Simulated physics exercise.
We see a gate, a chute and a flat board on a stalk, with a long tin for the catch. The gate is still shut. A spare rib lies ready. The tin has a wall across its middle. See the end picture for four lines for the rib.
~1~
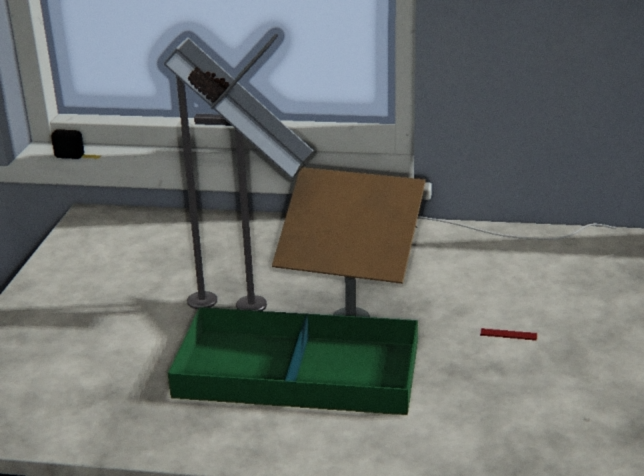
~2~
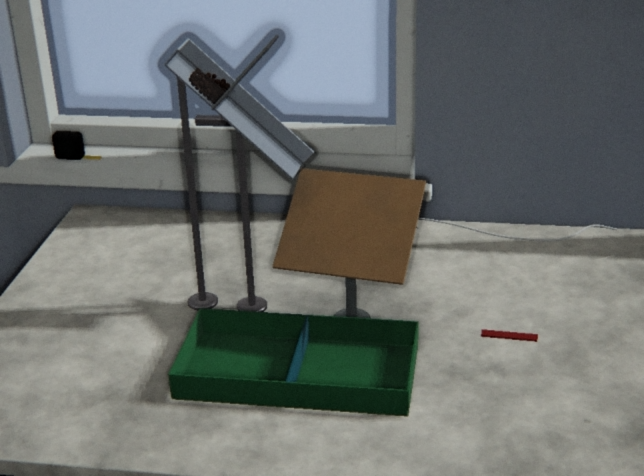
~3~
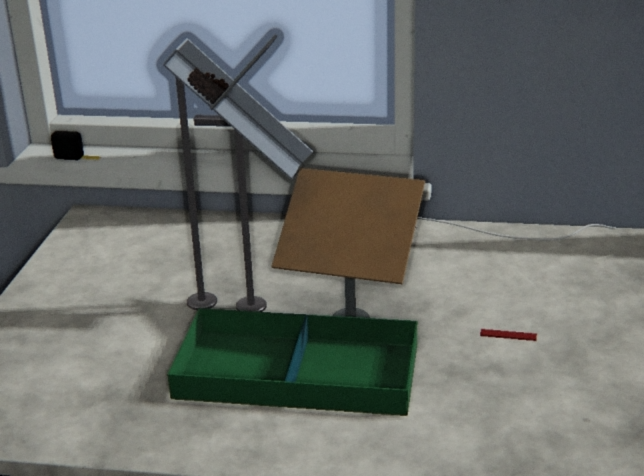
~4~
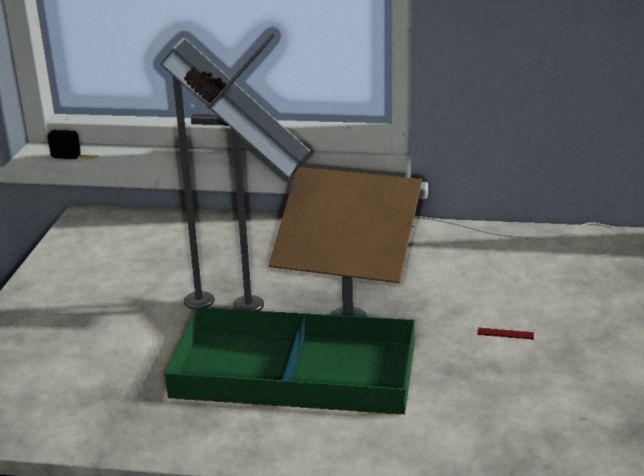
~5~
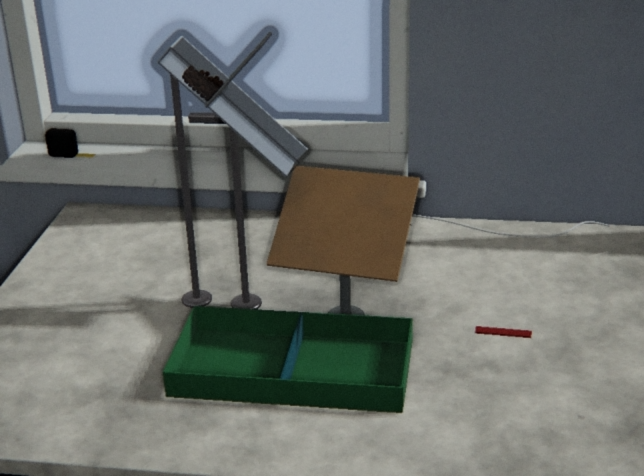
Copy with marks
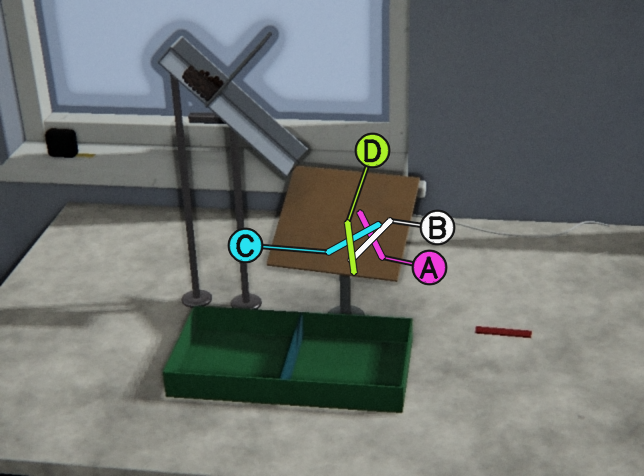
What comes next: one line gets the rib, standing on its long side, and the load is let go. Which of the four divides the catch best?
It is C.
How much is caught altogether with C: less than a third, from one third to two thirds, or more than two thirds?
Line C gives more than two thirds.
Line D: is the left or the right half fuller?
More lands on the right.
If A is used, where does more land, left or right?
Right.
On the marked copy, line A from (360, 212) to (382, 257); line B from (390, 220) to (351, 260); line C from (378, 224) to (328, 252); line D from (347, 222) to (353, 272).
With A, of what is caught, about a tenth in the left half, almost all in the right.
With B, of what is caught, about a tenth in the left half, almost all in the right.
With C, of what is caught, roughly two thirds in the left half, roughly a third in the right.
With D, of what is caught, about a tenth in the left half, almost all in the right.
